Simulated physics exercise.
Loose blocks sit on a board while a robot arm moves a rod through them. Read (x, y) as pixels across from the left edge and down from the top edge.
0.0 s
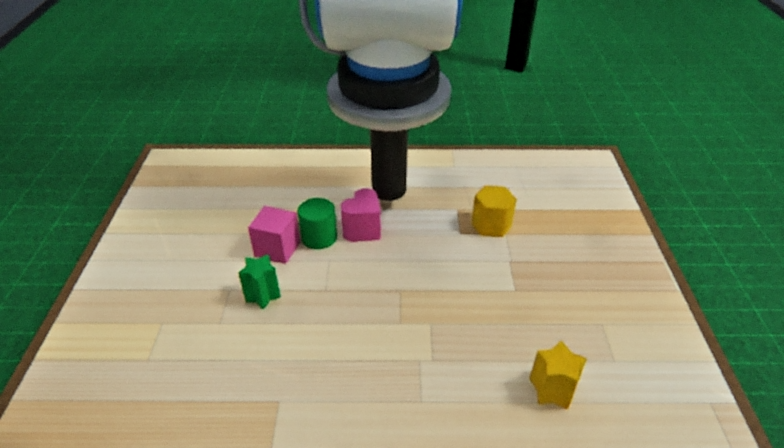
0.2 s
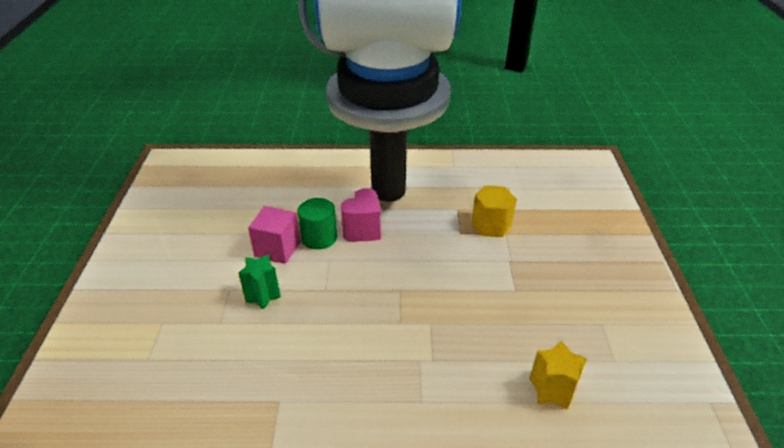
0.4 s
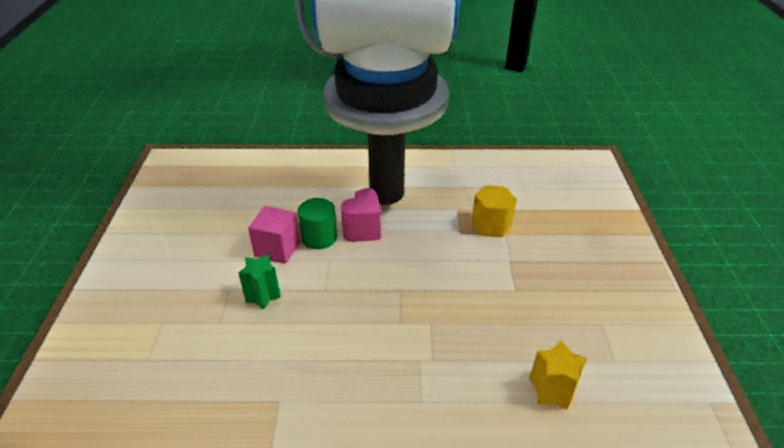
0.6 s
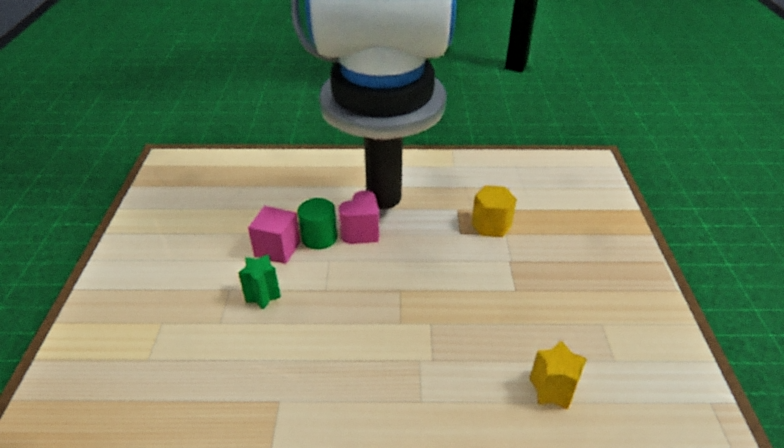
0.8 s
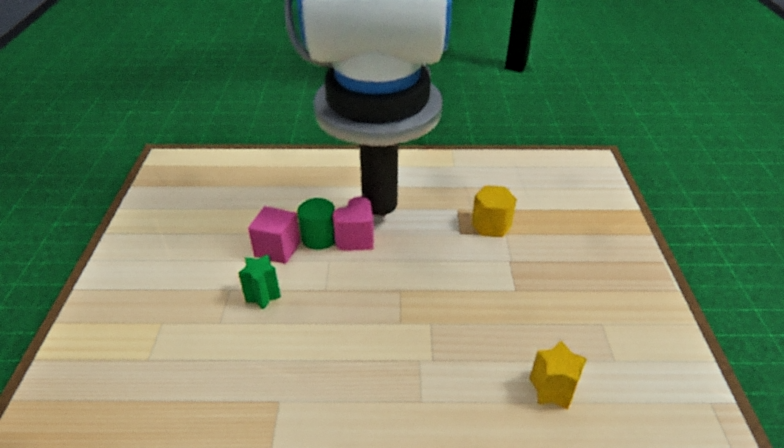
A light wooden board on a green grid-patterned floor is seen from in front and slightly above by a still camera. A white robot arm holds a black rod near the board's far edge, beside a row of pink square, green round and pink heart blocks, with a green star at left and yellow blocks at right. The rod barely moves at first, then slides slightly left and nearer, nudging the heart toward the green round block.
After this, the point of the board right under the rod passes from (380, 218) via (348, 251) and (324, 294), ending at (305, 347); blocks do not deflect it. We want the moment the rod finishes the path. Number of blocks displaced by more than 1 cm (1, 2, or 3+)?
By the end of the path, one block has moved more than about a centimetre.
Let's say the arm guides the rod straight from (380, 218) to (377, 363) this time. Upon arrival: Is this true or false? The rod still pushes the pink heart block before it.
Answer: False.
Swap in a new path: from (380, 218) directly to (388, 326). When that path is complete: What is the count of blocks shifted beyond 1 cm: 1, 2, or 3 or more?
One moves.
The first path, step by step. One third of the way, rod (346, 239); pink heart block (322, 249), turned 15° anticlockwise.
Two thirds of the way, rod (322, 282); pink heart block (295, 296), turned 20° anticlockwise.
At the end, rod (303, 334); green round block in place; pink heart block (263, 352).
